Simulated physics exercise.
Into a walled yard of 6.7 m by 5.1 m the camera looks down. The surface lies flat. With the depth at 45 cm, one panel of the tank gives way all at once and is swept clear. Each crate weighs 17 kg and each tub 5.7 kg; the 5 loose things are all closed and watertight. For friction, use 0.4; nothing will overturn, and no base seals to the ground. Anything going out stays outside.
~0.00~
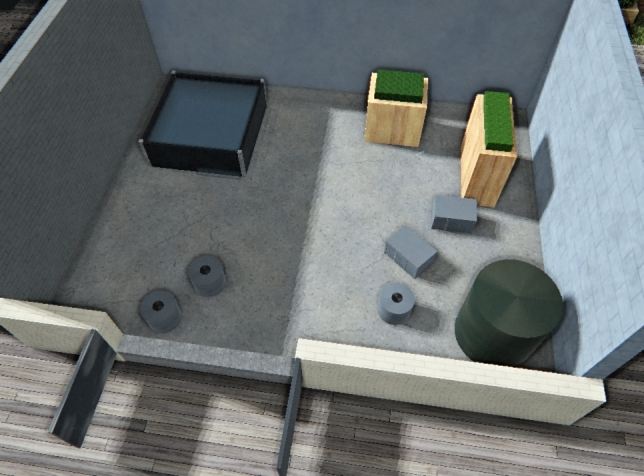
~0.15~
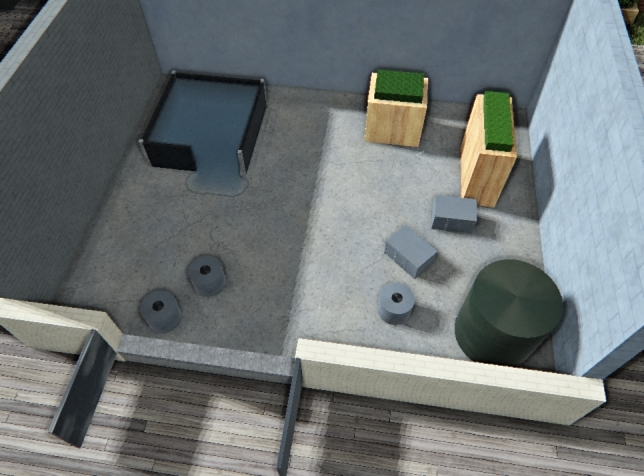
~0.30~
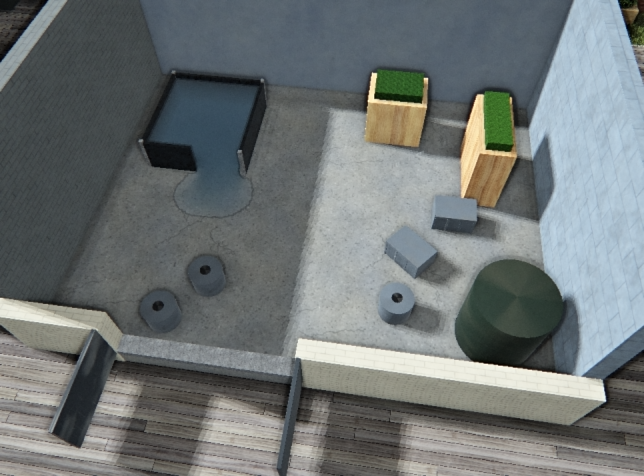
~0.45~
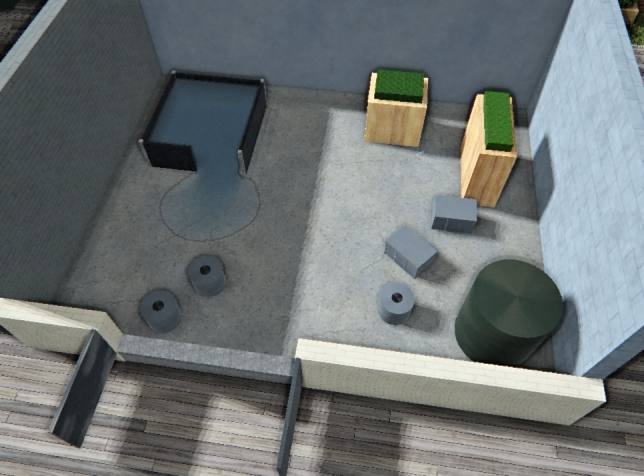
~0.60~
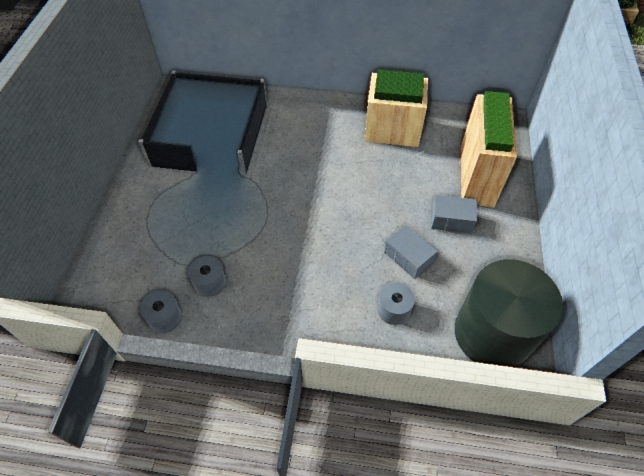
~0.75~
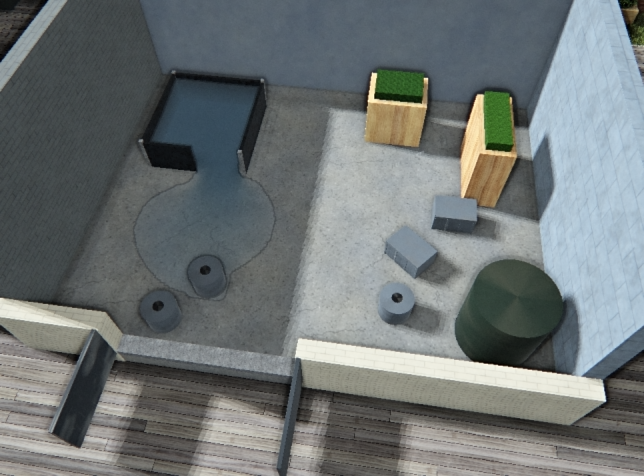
Walled yard seen from above, with water pouring through a gap in a dark tank and spreading around a grey cylinder.
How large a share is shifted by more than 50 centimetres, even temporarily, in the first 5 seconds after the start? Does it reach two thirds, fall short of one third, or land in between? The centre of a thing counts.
A middling share of them moves that far, a third or more but fewer than two thirds.
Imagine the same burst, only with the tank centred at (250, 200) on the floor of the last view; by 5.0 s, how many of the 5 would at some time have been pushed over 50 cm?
In that case the number is 0.
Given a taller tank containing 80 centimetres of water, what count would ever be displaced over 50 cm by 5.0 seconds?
Result: 3.
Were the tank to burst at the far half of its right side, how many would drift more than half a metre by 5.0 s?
Then it comes to 1 of them.
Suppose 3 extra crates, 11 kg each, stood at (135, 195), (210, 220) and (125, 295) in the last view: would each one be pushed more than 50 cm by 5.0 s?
Result, in sequence: Below the mark / above the mark / above the mark.
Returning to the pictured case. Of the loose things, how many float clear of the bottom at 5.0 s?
At that instant the tally stands at 0.
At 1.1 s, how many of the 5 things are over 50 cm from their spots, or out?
I make it 0.
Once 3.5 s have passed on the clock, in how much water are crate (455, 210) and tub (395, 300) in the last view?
Close to 0 and 2 centimetres.
After 1.1 s 0 of 5 are over 50 cm from their spots; 0 afloat.
After 2.2 s 2 of 5 are over 50 cm from their spots; 0 afloat.
After 3.5 s 2 of 5 are over 50 cm from their spots; 0 afloat.
After 5.0 s 2 of 5 are over 50 cm from their spots, and 2 have been at some point; 0 afloat.
